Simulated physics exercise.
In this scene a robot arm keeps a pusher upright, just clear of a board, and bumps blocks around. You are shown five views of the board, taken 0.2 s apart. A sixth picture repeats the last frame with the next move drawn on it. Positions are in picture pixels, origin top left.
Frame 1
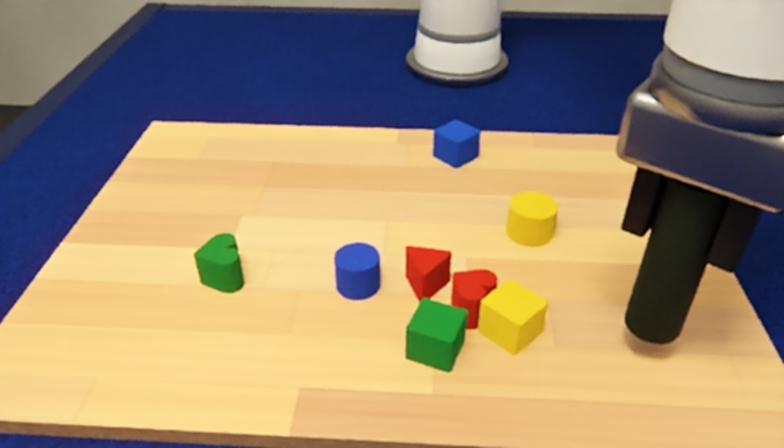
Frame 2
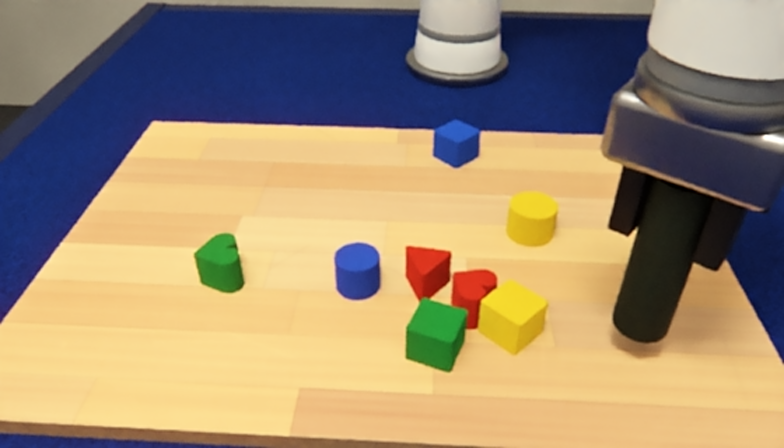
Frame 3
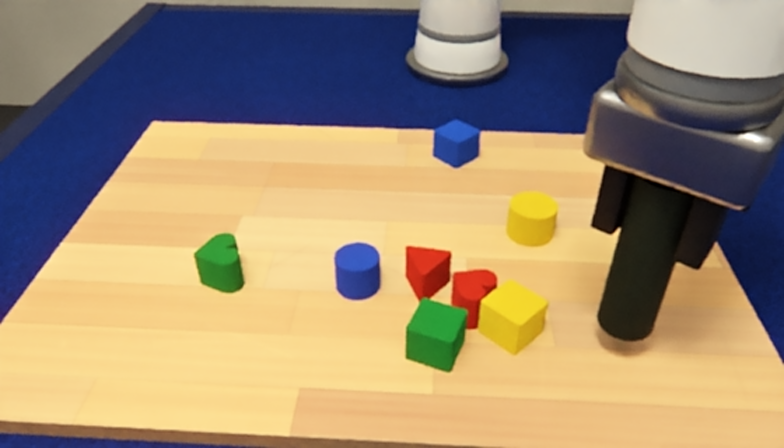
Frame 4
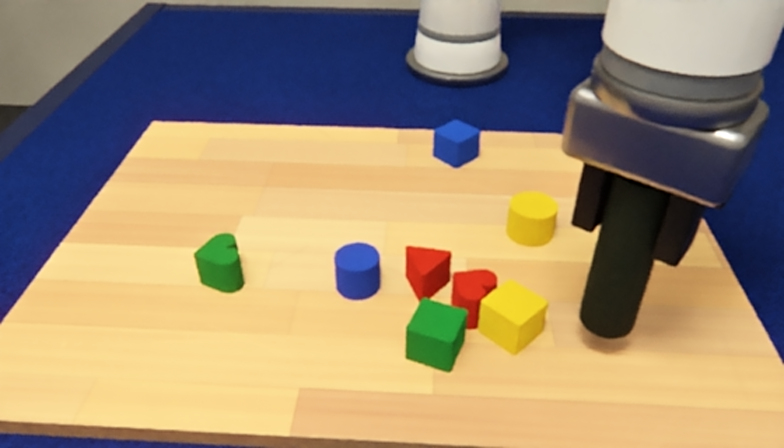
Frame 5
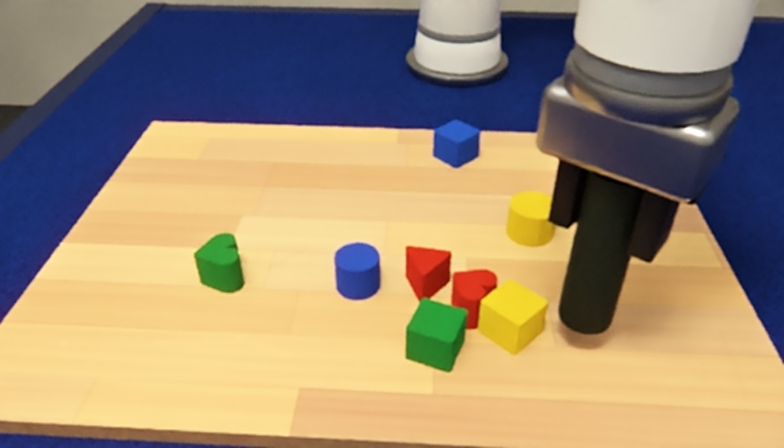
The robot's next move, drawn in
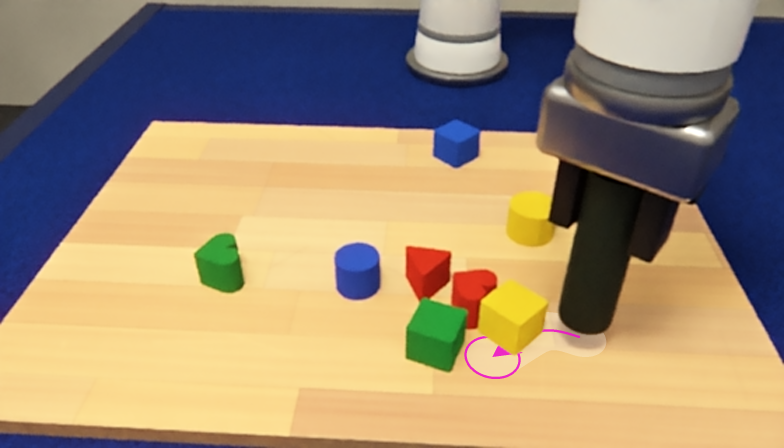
In this clip, a robot arm with a dark cylindrical pusher moves steadily left above a wooden board, nearing a yellow cube, while the red, green, blue and yellow blocks spread across the board all stay still.
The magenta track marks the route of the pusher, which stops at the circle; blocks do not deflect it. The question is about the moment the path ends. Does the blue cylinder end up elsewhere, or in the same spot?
Stays put.
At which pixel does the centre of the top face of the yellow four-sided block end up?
Near (441, 307).
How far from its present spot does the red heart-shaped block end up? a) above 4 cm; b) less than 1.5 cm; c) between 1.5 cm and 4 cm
c: Between 1.5 cm and 4 cm.
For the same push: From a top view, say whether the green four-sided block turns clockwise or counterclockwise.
It turns counter-clockwise.
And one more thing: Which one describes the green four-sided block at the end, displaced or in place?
If the pusher follows that path, the green four-sided block ends up shifted.
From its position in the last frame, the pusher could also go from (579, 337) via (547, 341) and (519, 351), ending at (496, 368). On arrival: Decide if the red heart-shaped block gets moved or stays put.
Answer: Moved.
The line goes from (579, 337) over (545, 330) and (518, 341) to (492, 357).
What follows on the original path. Halfway along, pusher (533, 314); green four-sided block (425, 321); red heart-shaped block (444, 277), turned 15° clockwise; yellow four-sided block (474, 300).
At the end, pusher (495, 336); blue cylinder unmoved; green four-sided block (393, 326), turned 40° anticlockwise; red heart-shaped block (434, 276), turned 40° clockwise; yellow four-sided block (441, 307), turned 45° clockwise.
